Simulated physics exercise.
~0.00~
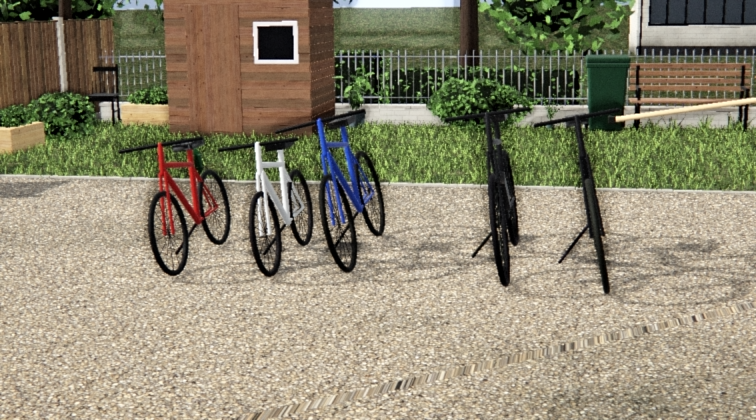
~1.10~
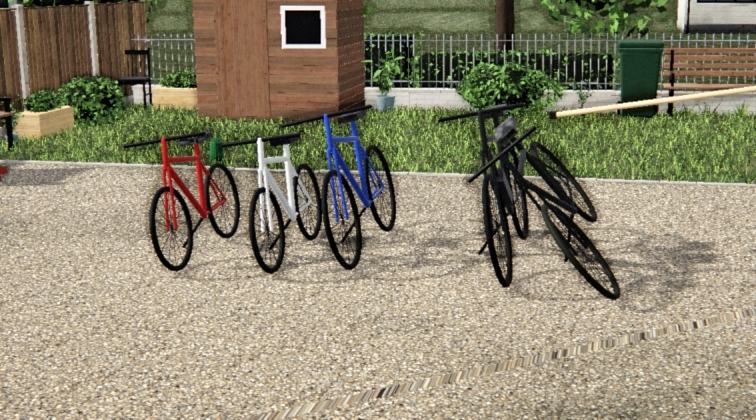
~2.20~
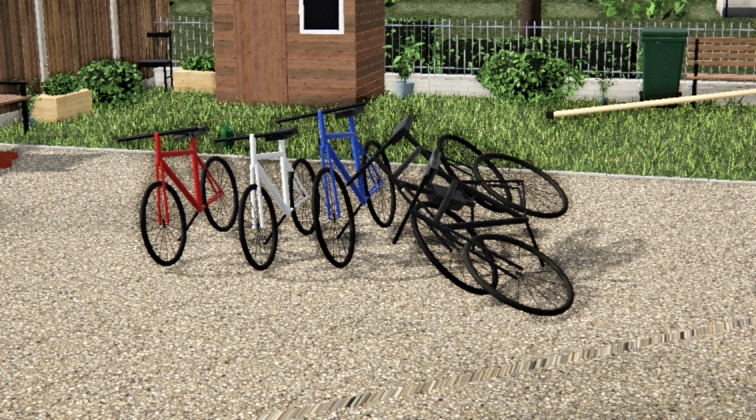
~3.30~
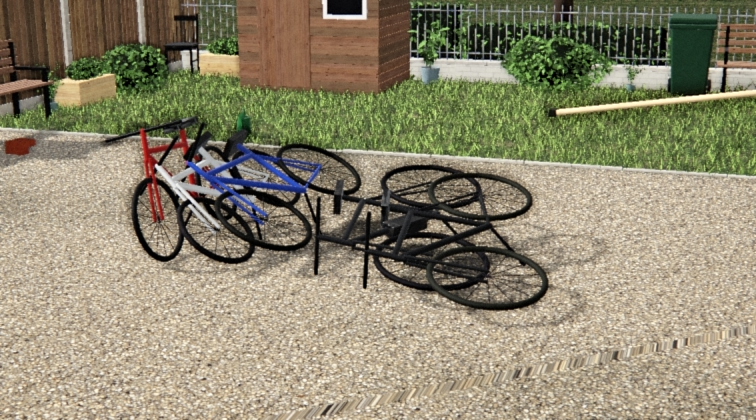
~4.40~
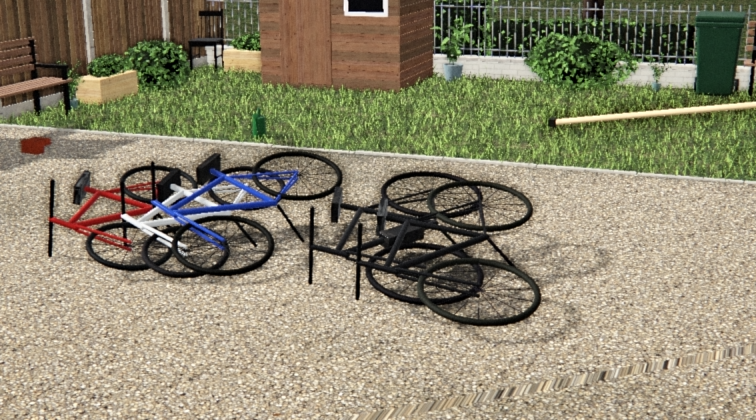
In the video, five bicycles stand in a row on gravel near a wooden shed, and the rightmost black one tips left into its neighbour. The fall passes along through the blue, white and red bicycles until all five lie toppled on the ground.
